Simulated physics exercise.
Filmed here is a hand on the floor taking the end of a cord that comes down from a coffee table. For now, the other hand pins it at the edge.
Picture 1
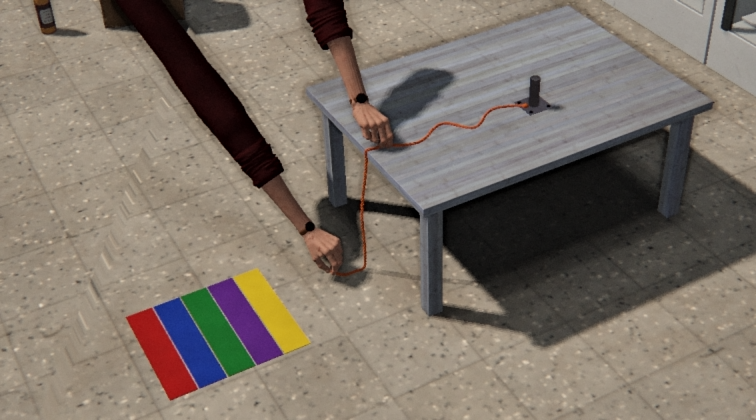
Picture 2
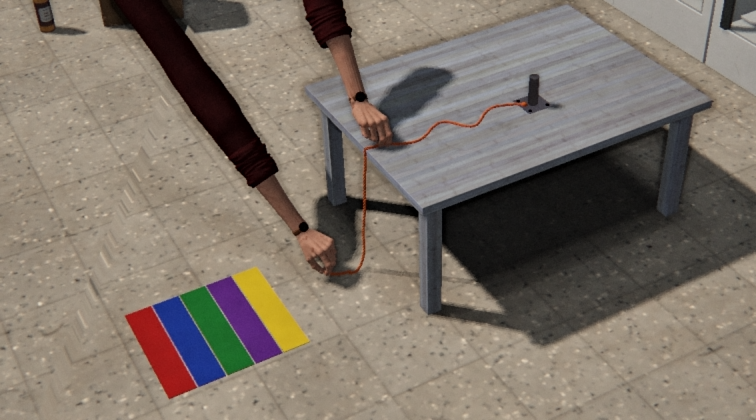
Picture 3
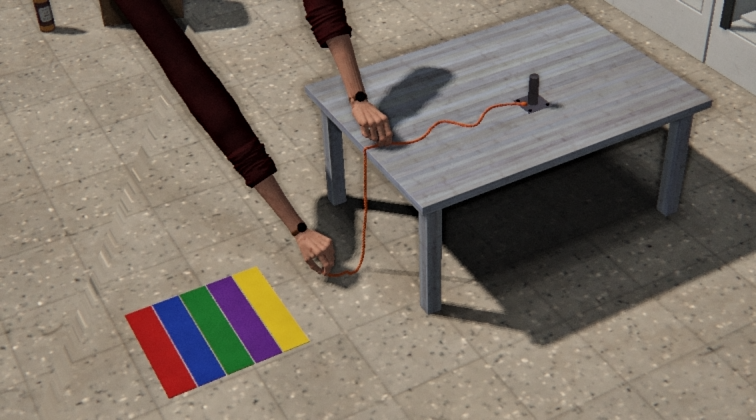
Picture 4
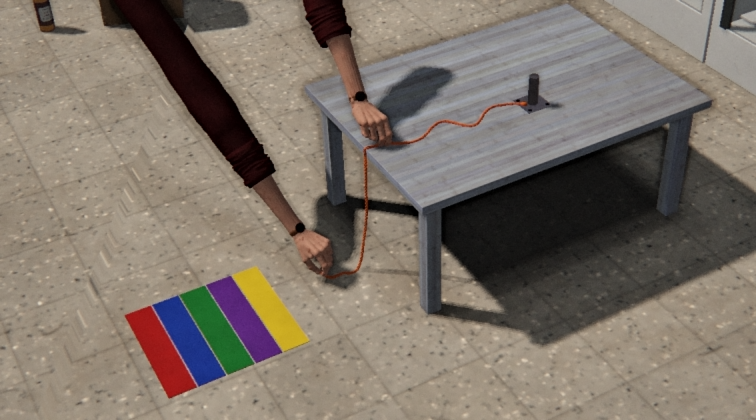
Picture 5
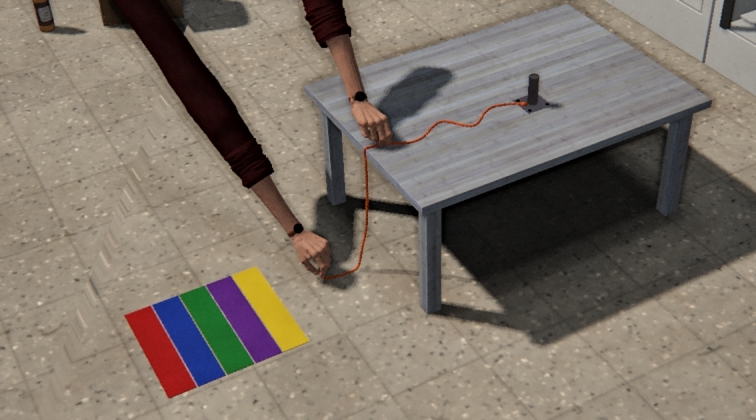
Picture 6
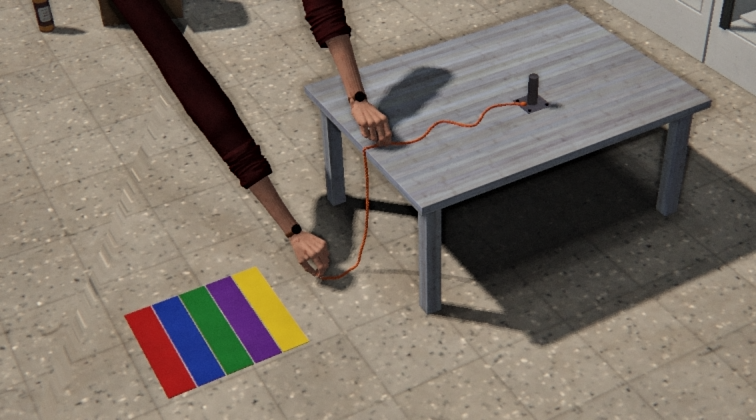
On a speckled tile floor beside a coffee table, one hand drew the end of an orange cord slightly left near a striped colored mat, while the other hand held it at the table's edge.
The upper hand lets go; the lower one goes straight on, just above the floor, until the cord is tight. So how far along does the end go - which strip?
Along to the green strip.
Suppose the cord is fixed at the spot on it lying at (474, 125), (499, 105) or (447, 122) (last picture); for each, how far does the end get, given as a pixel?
The pixel places are (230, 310), (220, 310) and (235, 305), one per try.
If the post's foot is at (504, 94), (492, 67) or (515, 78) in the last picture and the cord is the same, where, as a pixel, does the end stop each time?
Going through the tries, you get (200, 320), then (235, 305), then (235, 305).
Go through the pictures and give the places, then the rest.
The first picture shows end (331, 272); yellow (288, 334); purple (261, 345); green (233, 356); blue (204, 367); red (176, 379).
The second picture shows end (325, 272); cord through (500, 106) (457, 124) (414, 142) (365, 161) (364, 211) (362, 262).
The third picture shows end (323, 273).
The fourth picture shows end (321, 273); cord through (500, 105) (457, 124) (414, 142) (366, 160) (367, 210) (361, 262).
The fifth picture shows end (319, 274).
The sixth picture shows end (318, 275); cord through (499, 106) (457, 124) (414, 142) (365, 160) (367, 210) (359, 262).
Early on, end near (266, 294); over yellow.
Midway, end near (234, 307); over purple.
At the end of the slack, end near (215, 314); over green. The end stops over the green strip.
